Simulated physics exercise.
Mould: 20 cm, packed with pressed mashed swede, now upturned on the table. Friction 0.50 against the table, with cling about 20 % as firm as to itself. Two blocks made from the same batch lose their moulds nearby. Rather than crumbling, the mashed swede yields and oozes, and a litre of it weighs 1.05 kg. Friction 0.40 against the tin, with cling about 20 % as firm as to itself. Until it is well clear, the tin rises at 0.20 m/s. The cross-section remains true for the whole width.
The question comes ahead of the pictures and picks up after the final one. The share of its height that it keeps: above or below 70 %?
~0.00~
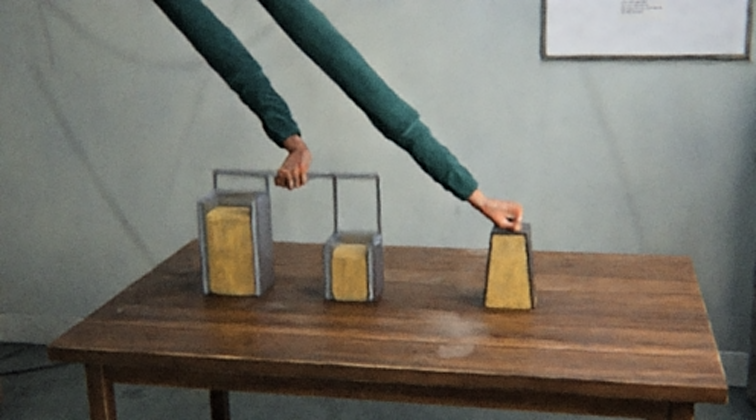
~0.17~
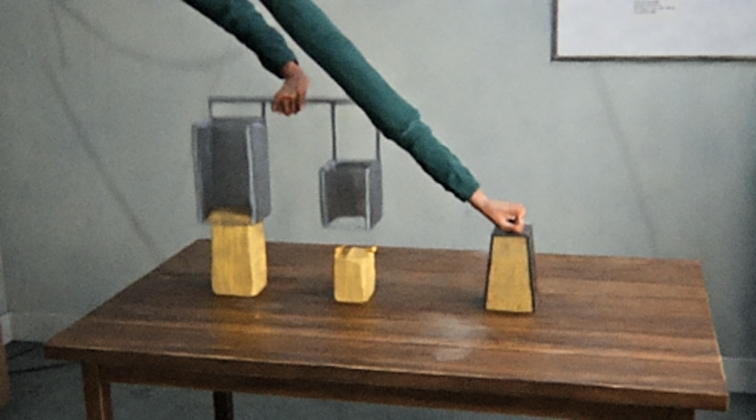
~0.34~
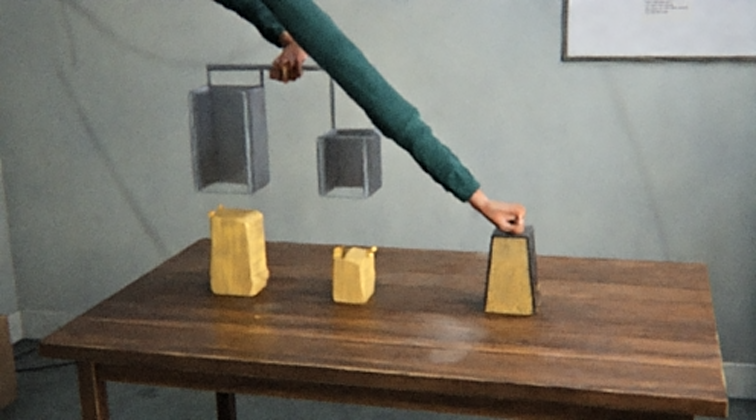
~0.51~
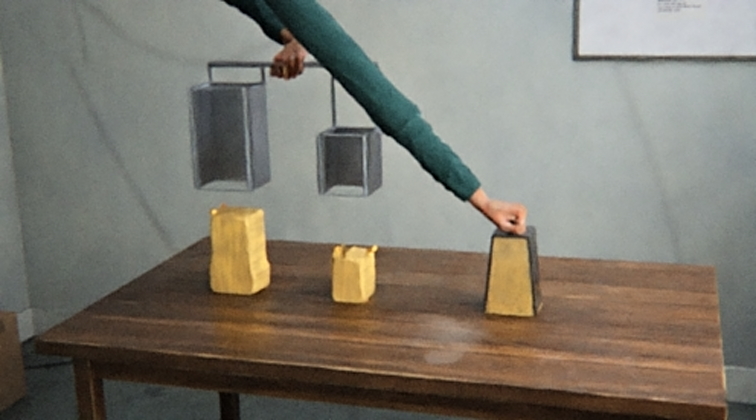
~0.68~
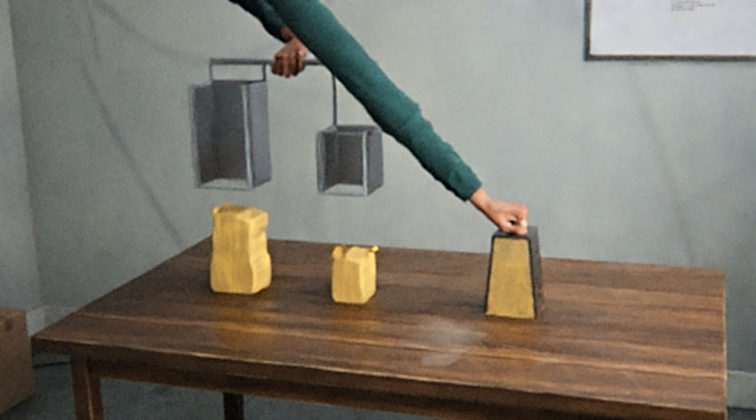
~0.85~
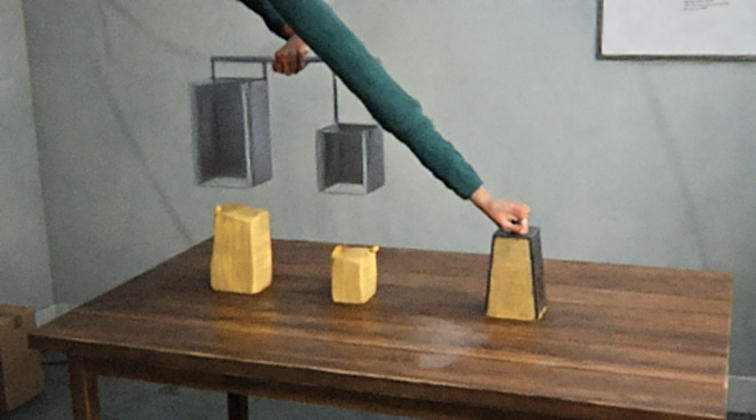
Result: Beyond 70 %.
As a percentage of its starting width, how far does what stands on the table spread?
About 90 per cent.
After 1.28 s, the tin is up by 8.6 cm.
After 1.78 s, the tin is up by 19 cm.
After 2.28 s, the tin is up by 29 cm; what stands on the table is 98 % of the tin's depth.
After 2.78 s, the tin is up by 32 cm; what stands on the table is 98 % of the tin's depth.
After 2.88 s, the tin is up by 32 cm; what stands on the table is 98 % of the tin's depth.
